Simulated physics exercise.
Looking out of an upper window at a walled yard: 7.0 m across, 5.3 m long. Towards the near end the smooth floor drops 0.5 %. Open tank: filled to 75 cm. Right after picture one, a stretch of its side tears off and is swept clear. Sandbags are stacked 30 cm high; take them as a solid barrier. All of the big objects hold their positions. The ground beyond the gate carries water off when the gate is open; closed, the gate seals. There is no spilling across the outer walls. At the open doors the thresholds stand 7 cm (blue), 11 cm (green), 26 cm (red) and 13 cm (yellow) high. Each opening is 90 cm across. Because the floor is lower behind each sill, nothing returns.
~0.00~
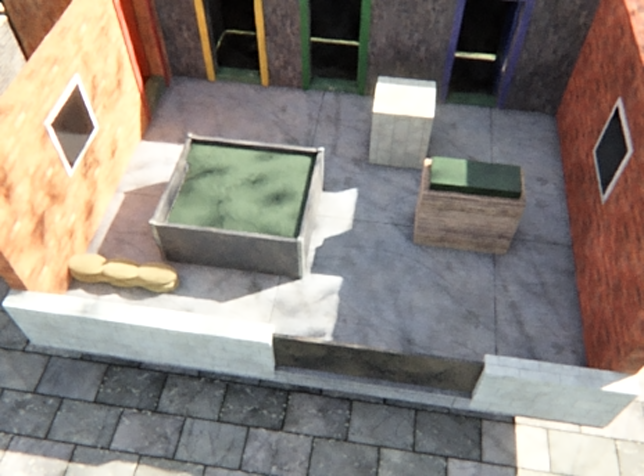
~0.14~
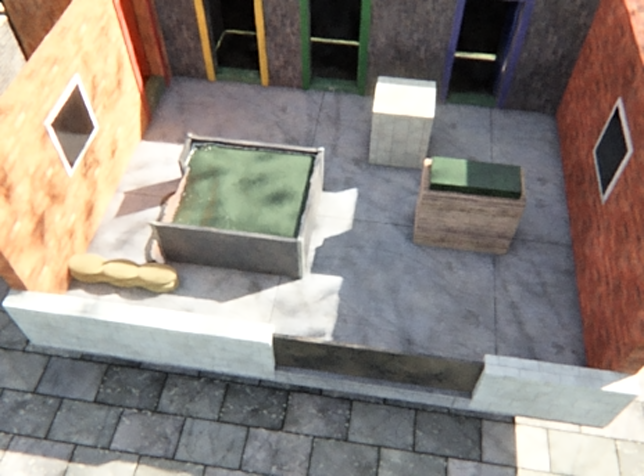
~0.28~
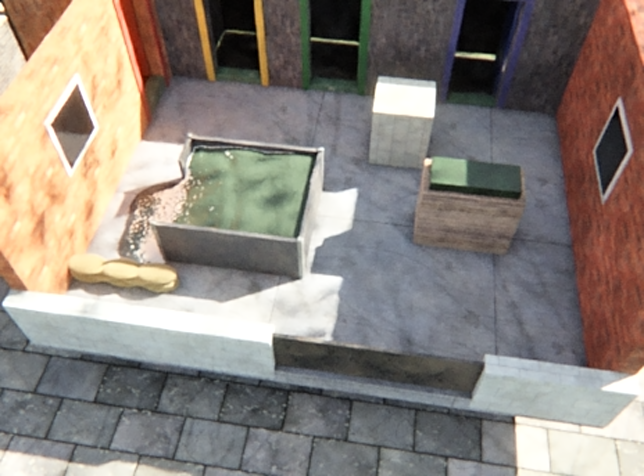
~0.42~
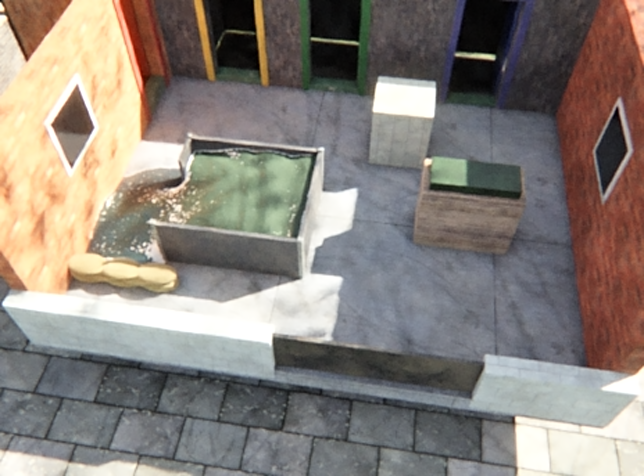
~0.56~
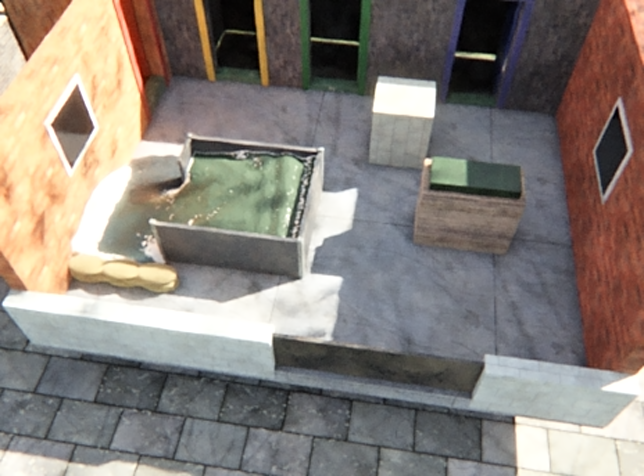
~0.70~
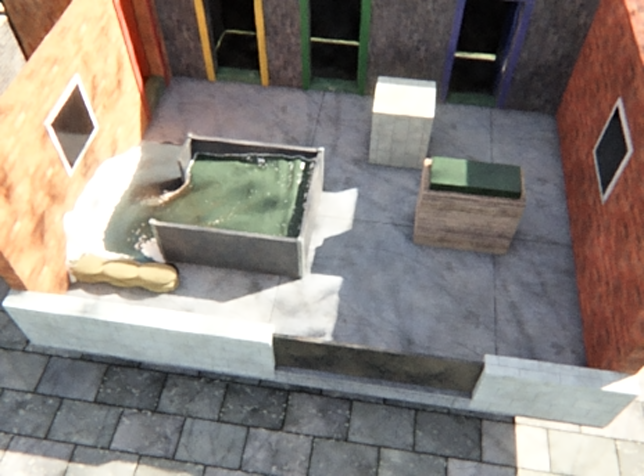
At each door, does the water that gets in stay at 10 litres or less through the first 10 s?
Outcome: The blue door will hold enough water back; the green door will hold enough water back; the red door will hold enough water back; the yellow door will not hold enough water back.
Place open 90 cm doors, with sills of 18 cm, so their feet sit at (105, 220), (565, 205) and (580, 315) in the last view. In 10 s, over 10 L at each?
The first one exceeds it, the second one doesn't reach it, and the third one doesn't reach it.
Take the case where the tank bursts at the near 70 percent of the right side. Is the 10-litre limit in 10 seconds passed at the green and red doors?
With respect to that limit, green ends up inside it, red ends up inside it.
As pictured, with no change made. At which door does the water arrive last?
I'd say the blue one.
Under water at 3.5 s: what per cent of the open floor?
Some 50 per cent of it.
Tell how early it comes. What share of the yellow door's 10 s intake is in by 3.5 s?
About 55%.
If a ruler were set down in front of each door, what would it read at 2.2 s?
In cm: Blue 0, green 0, red 8, yellow 21.
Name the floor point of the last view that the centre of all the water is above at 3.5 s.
At roughly (220, 196).
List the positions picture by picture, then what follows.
The open tank at (241, 189) is whole and still, 75 cm deep, in the first frame.
Water pours out at (177, 217) and has run 0.7 m, to (161, 264); typically 9 cm deep outside, 75 cm at the open tank's back, in the second frame.
Water pours out at (177, 217) and has run 0.9 m, to (134, 267); typically 11 cm deep outside, 75 cm at the open tank's back, in the third frame.
The front is at (119, 185), 1.4 m from the gap at (177, 218); 2.1 m2 of floor is under water; 73 cm left at the back of the open tank, in the fourth frame.
Water pours out at (177, 218) and has run 1.7 m, to (130, 164); typically 13 cm deep outside, 64 cm at the open tank's back, in the fifth frame.
The front is at (138, 146), 2.0 m from the gap at (177, 218); 2.6 m2 of floor is under water; 64 cm left at the back of the open tank, in the sixth frame.
After 1.4 s water covers 15 % of the floor and is deepest (57 cm) near (98, 228); blue door not reached, green door not reached, red door 6 cm at the sill, 0 L in, yellow door not reached.
After 2.2 s water covers 30 % of the floor and is deepest (46 cm) near (84, 257); blue door not reached, green door not reached, red door 8 cm at the sill, 0 L in, yellow door 21 cm at the sill, 2 L in.
After 3.5 s water covers 50 % of the floor and is deepest (28 cm) near (171, 80); blue door not reached, green door 11 cm at the sill, 0 L in, red door 15 cm at the sill, 0 L in, yellow door 23 cm at the sill, 57 L in.
After 6.0 s water covers 85 % of the floor and is deepest (18 cm) near (536, 123); blue door 7 cm at the sill, 0 L in, green door 7 cm at the sill, 0 L in, red door 15 cm at the sill, 1 L in, yellow door 13 cm at the sill, 102 L in.
After 10.0 s water covers 95 % of the floor and is deepest (13 cm) near (584, 346); blue door 4 cm at the sill, 0 L in, green door 5 cm at the sill, 0 L in, red door 9 cm at the sill, 1 L in, yellow door 9 cm at the sill, 104 L in.
